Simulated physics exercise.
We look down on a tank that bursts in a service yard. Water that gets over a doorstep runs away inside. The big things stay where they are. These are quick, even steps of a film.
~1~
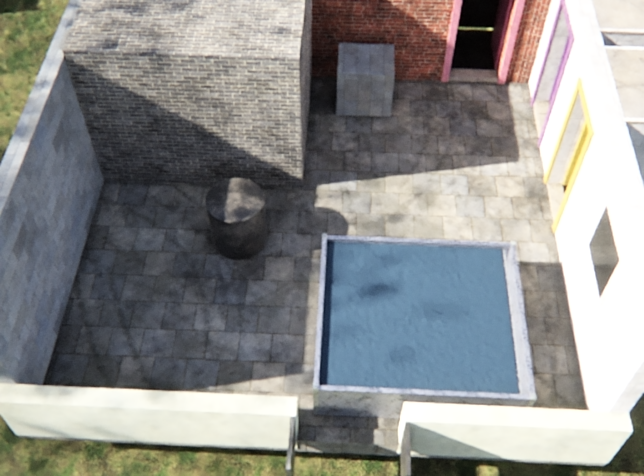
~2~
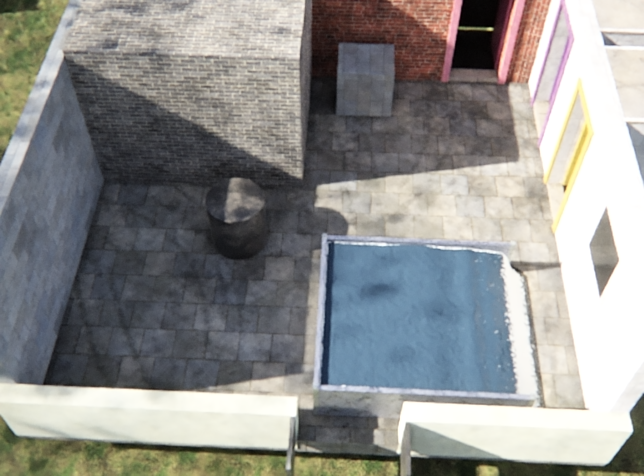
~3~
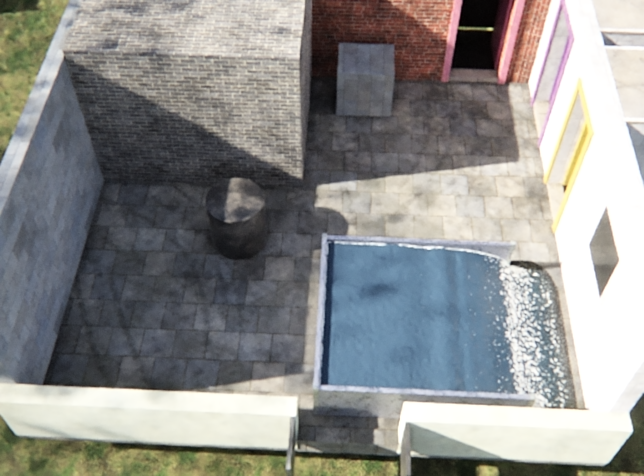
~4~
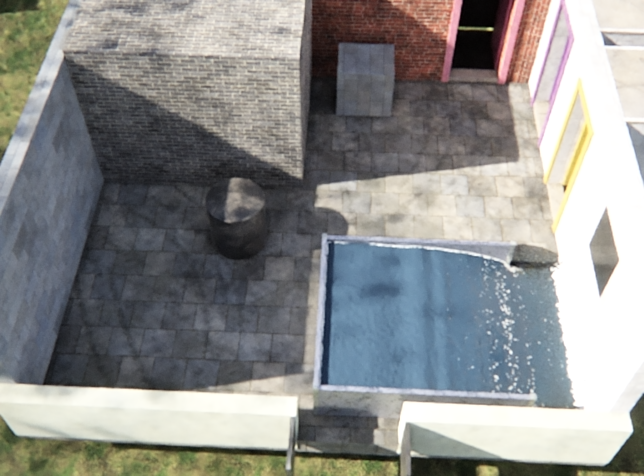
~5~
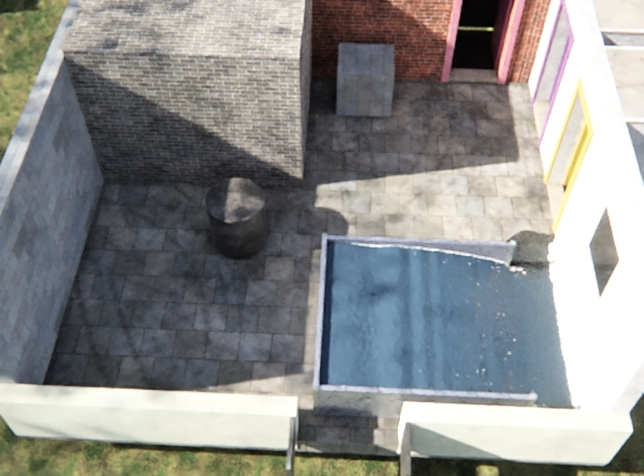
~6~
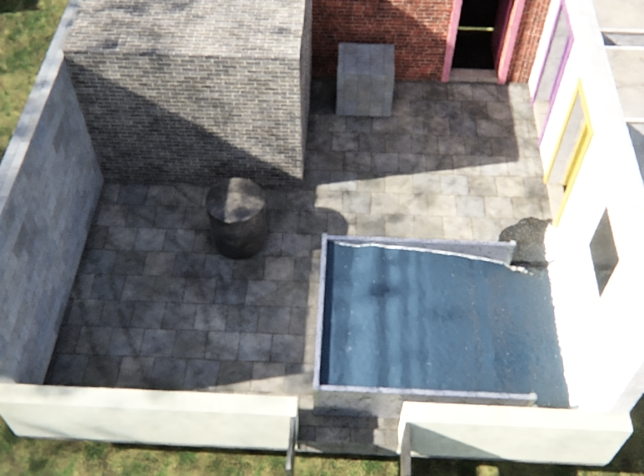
Water bursts from the right side of a square tank and spreads to the white wall.
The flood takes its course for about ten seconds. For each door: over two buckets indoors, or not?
One by one: The yellow door takes more than that; the purple door stays under that; the pink door takes more than that.
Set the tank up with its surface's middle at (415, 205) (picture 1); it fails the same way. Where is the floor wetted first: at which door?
It is the yellow-painted one.
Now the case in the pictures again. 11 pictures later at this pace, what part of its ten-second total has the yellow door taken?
Near 15 in a hundred.
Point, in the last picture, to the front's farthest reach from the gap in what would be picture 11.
Close to (531, 152).
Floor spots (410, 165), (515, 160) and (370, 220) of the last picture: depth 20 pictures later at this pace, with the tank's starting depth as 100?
Roughly 4, 10 and 0 per cent, in turn.
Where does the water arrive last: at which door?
I say the pink door.
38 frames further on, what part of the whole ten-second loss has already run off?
Some 70 per cent.
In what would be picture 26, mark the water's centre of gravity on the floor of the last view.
At about (443, 290).
A moment on, water covers 15 % of the floor; the yellow door wet at the sill, nothing in, the purple door not reached, the pink door not reached.
Next, water covers 30 % of the floor; the yellow door under two buckets in, the purple door wet at the sill, nothing in, the pink door not reached.
Then, water covers 50 % of the floor; the yellow door over two buckets in, the purple door wet at the sill, nothing in, the pink door over two buckets in.
Later, water covers 55 % of the floor; the yellow door over two buckets in, the purple door wet at the sill, nothing in, the pink door far over two buckets in.
In the end, water covers 85 % of the floor; the yellow door over two buckets in, the purple door wet at the sill, nothing in, the pink door far over two buckets in.
